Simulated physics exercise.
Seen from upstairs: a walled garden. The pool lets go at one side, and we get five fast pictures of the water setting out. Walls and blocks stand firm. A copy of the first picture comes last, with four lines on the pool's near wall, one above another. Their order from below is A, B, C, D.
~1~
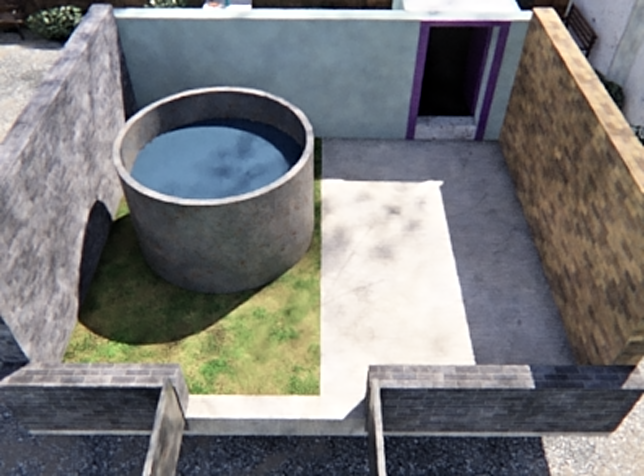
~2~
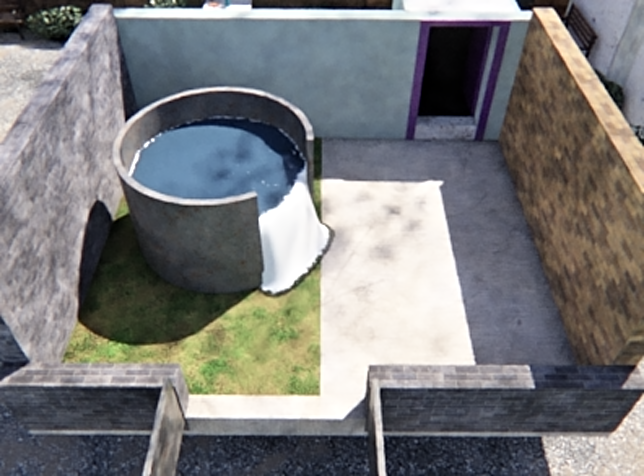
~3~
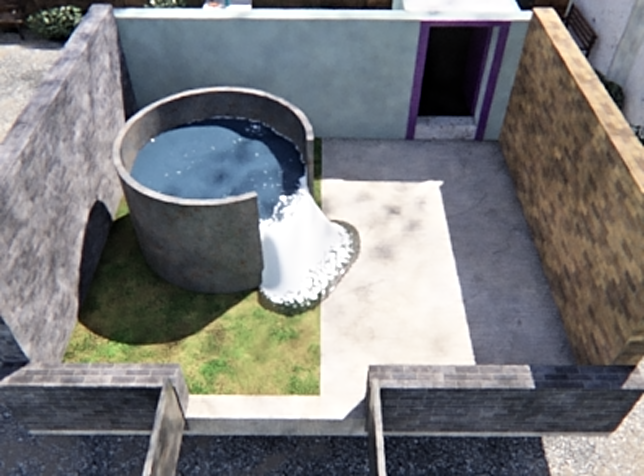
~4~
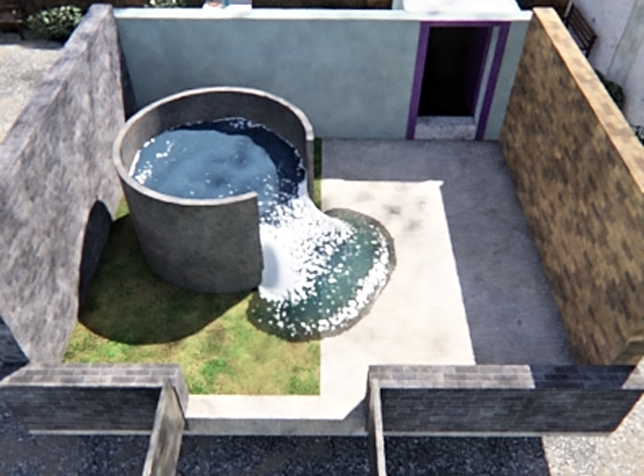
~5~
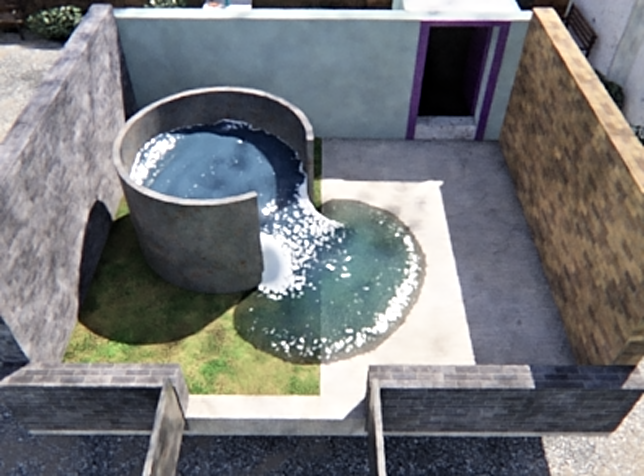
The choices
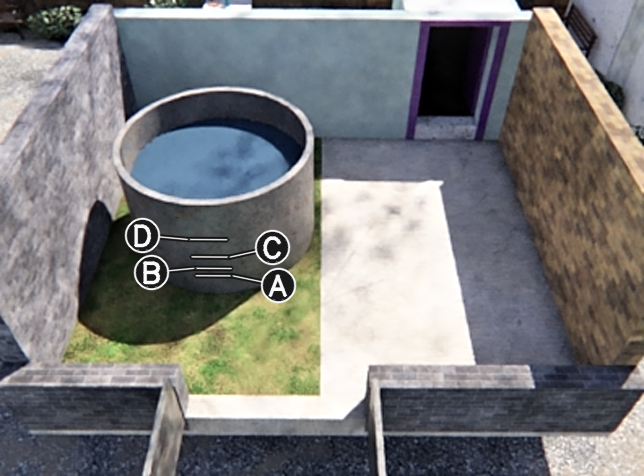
The clip shows a walled garden from above, where water rests in a round grey pool until a gap opens in its right side; white, foaming water pours out and spreads in a widening puddle across the grass and pale paving.
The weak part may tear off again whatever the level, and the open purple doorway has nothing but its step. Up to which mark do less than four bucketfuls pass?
Choose D.
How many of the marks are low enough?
All of the four.
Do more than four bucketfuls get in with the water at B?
No, that is safe.
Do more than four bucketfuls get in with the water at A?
No, that is safe.
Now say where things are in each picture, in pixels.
In the first picture, water in the pool at rest, its middle at (219, 167); foot of the purple doorway at (444, 139); open gate at (274, 361).
In the second picture, 2 % of the ground under water, visible out to (266, 288).
In the third picture, 5 % of the ground under water, visible out to (275, 305).
In the fourth picture, 10 % of the ground under water, visible out to (346, 324).
In the fifth picture, 17 % of the ground under water, visible out to (413, 247).
In white, A at (214, 275); B at (212, 268); C at (210, 257); D at (207, 239); from the bottom up A, B, C, D.
With A, nothing gets over.
With B, nothing gets over.
With C, nothing gets over.
With D, a bucket or two gets in.
